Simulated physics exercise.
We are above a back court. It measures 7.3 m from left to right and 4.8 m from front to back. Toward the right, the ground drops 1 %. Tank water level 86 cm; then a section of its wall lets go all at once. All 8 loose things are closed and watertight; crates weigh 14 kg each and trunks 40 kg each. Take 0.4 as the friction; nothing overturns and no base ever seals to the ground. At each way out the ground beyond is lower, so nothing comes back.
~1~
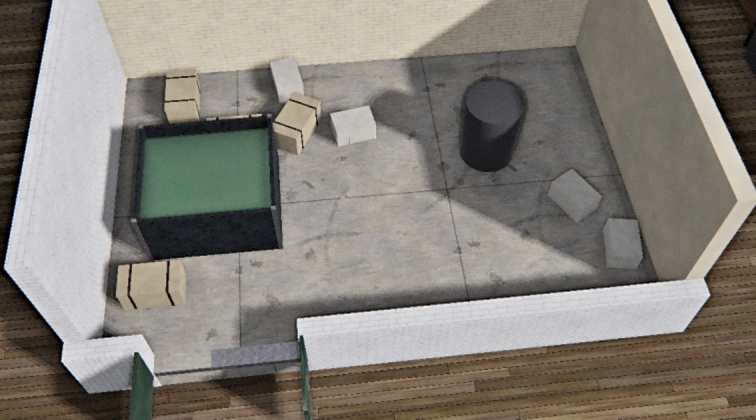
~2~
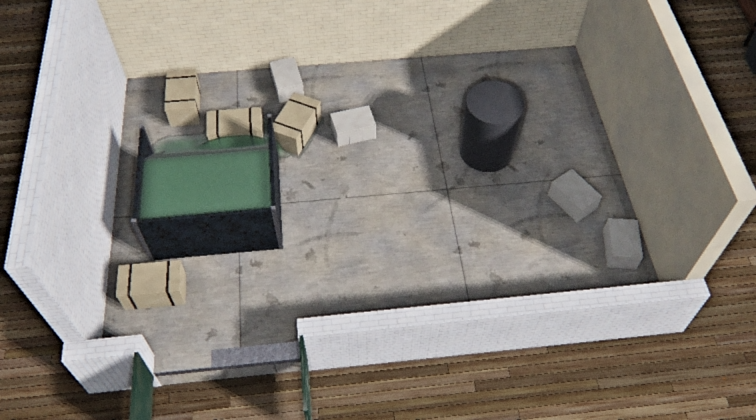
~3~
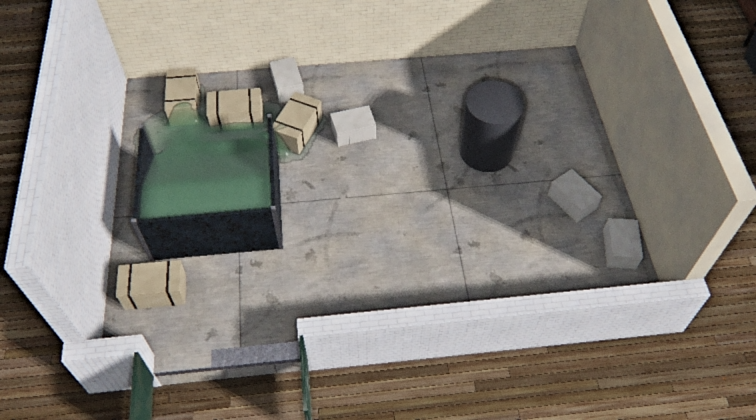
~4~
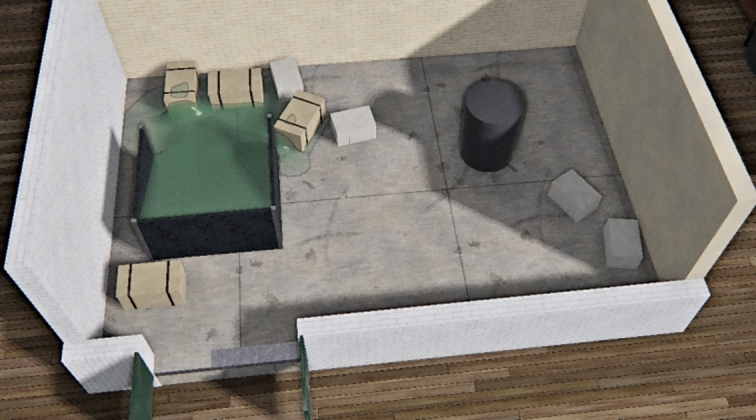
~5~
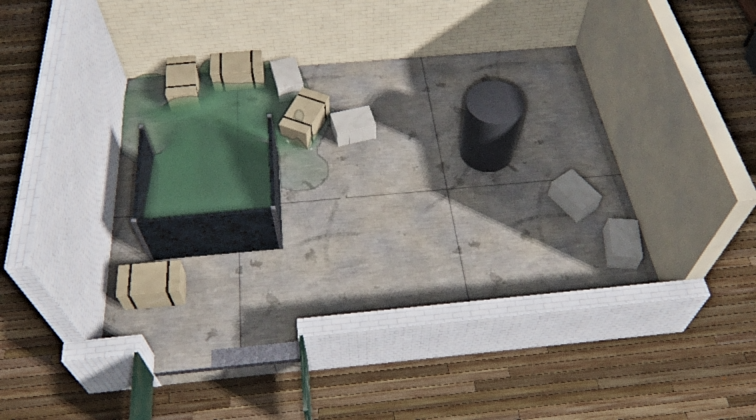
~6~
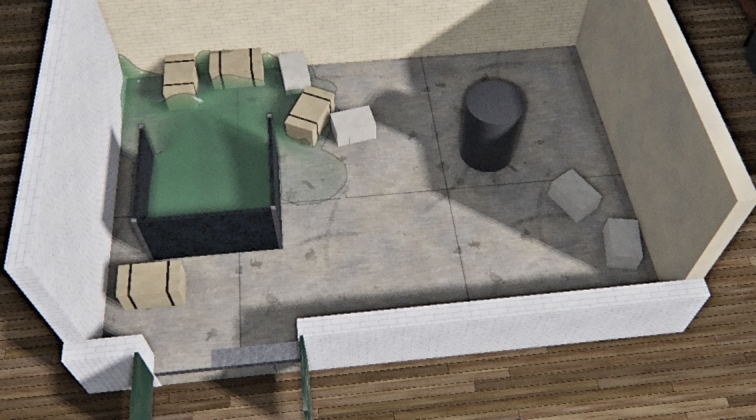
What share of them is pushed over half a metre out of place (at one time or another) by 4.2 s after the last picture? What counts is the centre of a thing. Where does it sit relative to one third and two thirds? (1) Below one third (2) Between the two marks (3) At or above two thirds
(3) At or above two thirds.
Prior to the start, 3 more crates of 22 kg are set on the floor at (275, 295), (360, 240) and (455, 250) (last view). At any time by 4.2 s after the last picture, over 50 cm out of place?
In the order asked: Below the mark; below the mark; below the mark.
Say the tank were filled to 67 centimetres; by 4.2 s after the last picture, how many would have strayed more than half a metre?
Under that setup the answer is 6.
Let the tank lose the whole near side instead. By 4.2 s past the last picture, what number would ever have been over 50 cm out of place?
That would give 2.
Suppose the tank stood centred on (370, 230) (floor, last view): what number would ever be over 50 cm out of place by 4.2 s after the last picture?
Then 7 of them would.
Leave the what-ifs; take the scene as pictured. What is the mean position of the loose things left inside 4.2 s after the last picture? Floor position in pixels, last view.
Mean position: Approximately (449, 202).
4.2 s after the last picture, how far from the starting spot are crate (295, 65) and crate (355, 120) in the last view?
Distances: 500 cm; 150 cm.
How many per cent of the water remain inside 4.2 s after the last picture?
Still held: Near 98 %.
Then, 0.4 s after the last picture 2 of 8 are over 50 cm from their spots; 2 afloat.
Then, 1.5 s after the last picture 2 of 8 are over 50 cm from their spots; 2 afloat.
Then, 2.8 s after the last picture 6 of 8 are over 50 cm from their spots; 1 afloat.
Then, 4.2 s after the last picture 7 of 8 are over 50 cm from their spots, and 7 have been at some point; 0 afloat.
